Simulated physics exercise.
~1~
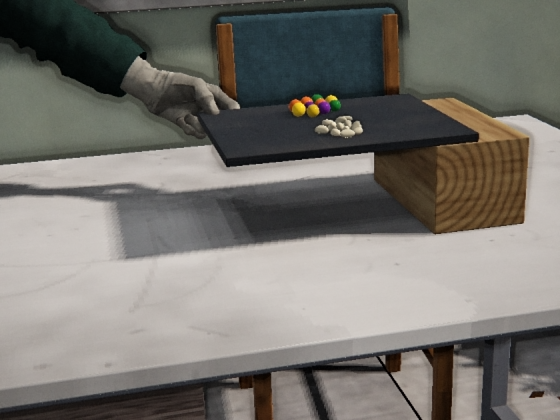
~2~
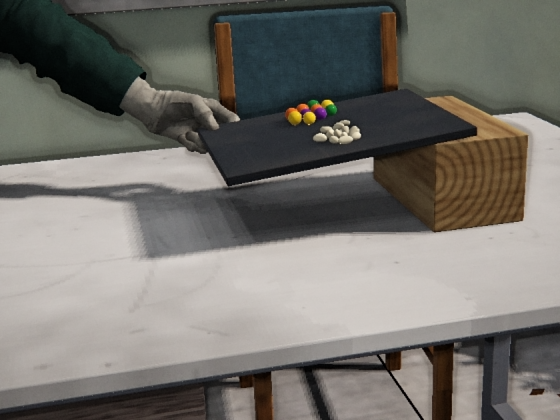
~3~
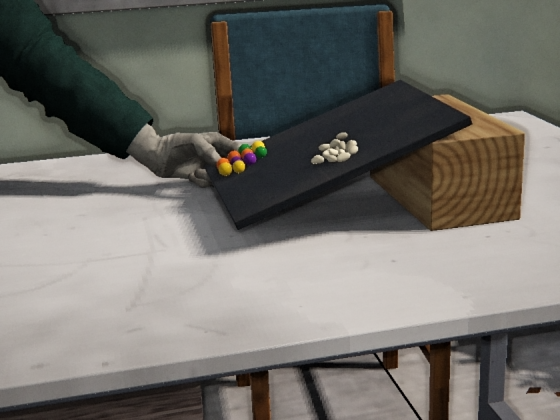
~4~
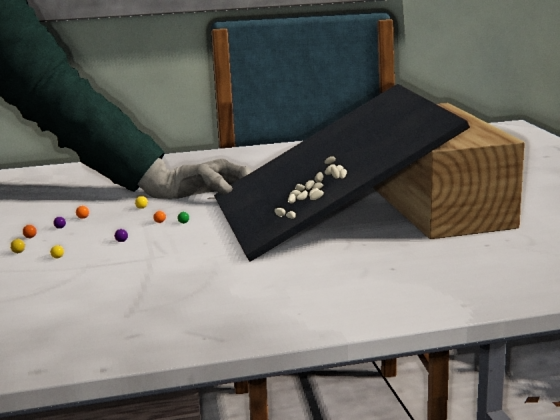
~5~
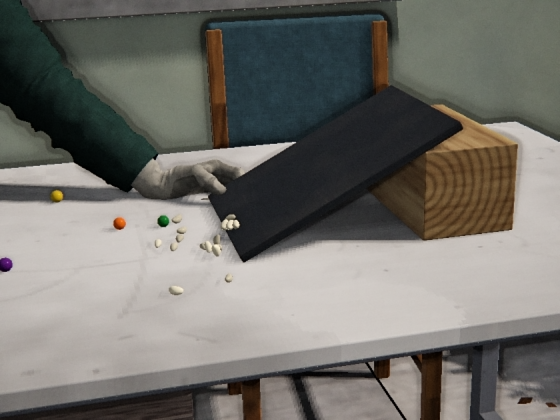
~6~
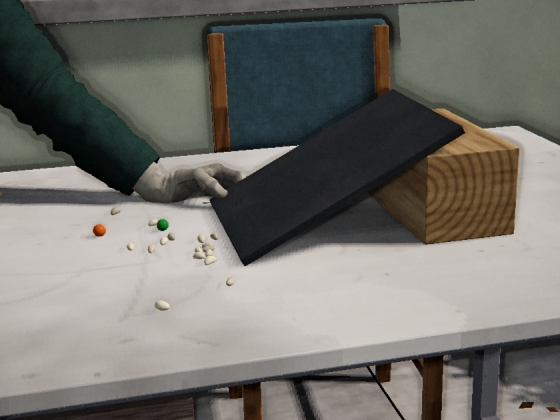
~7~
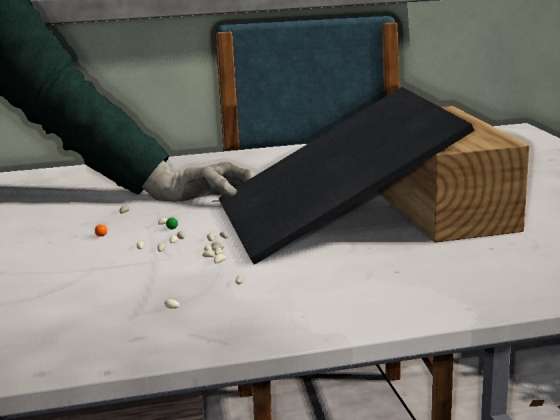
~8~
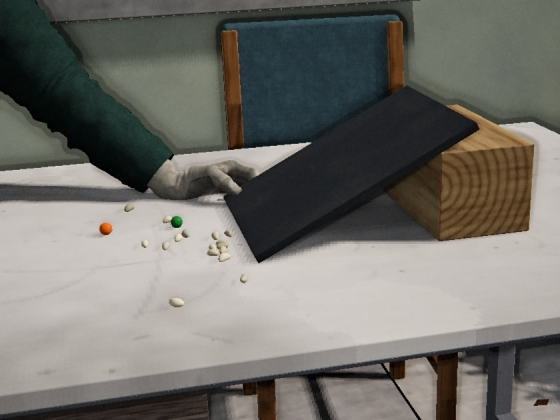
Gloved hand lowering one end of a dark board, colourful balls rolling away left, then white pebbles sliding off and settling nearby.
